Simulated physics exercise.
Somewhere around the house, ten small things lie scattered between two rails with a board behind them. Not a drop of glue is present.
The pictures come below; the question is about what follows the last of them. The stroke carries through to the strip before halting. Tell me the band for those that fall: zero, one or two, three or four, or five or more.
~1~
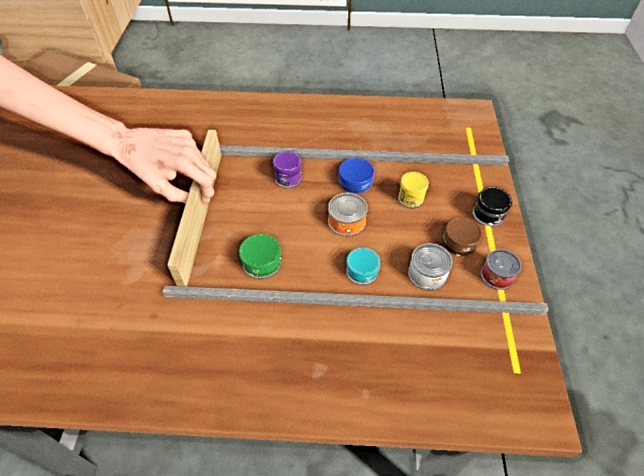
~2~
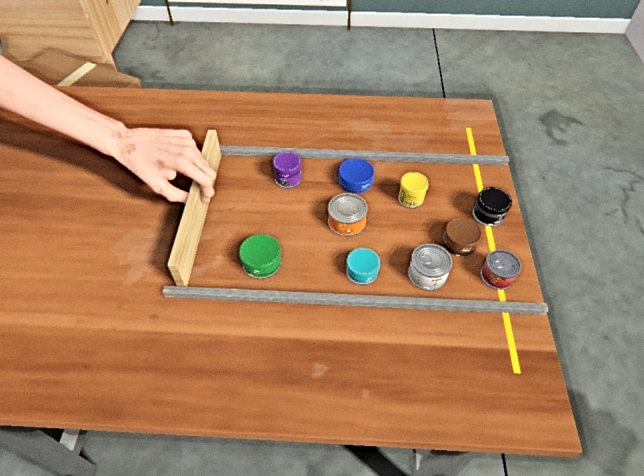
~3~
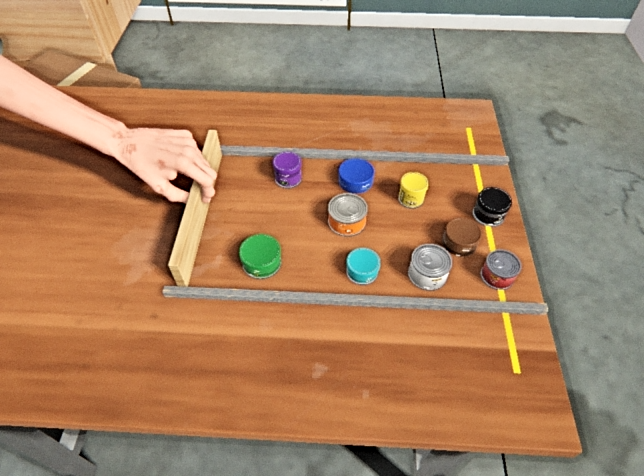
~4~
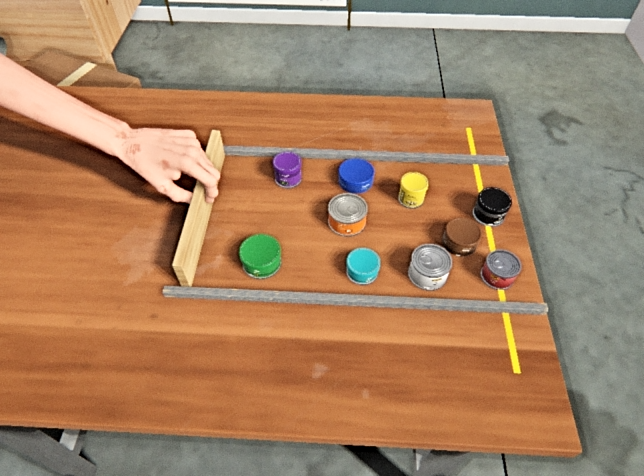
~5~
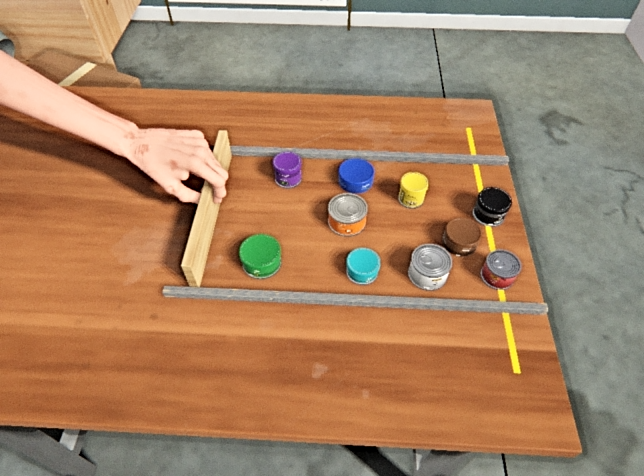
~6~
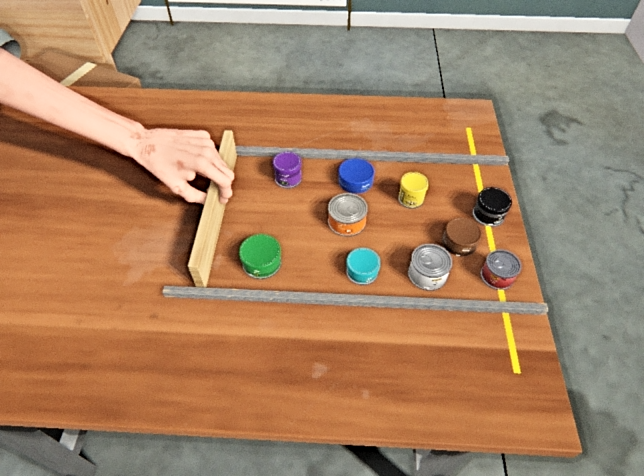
Falling ones: Five or beyond.
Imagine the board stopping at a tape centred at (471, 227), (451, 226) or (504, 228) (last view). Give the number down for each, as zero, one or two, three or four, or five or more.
Taking the places one by one, it comes to either one or two; one to two; 5 or more.
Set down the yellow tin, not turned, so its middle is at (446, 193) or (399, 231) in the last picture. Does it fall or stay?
Well, the yellow tin stays aboard in the first case and stays aboard in the second.
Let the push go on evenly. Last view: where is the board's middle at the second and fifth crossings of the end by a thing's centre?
The first puts it near (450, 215), the next near (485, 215).
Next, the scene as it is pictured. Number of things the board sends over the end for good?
The answer: 6 exactly.
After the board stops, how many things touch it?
Result: 4 in all.
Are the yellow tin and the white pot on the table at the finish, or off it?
Result: Yellow tin still up, white pot down.
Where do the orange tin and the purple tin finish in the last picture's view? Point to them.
Listed as asked: First (510, 221), and then (496, 175).
Soon after, none off yet; black tin at rest near (492, 207); red pot at rest near (500, 270); brown tub at rest near (462, 237).
By the end, the number that fall off is five or more; fallen, blue tub, turquoise tin, white pot, brown tub, red pot and black tin.
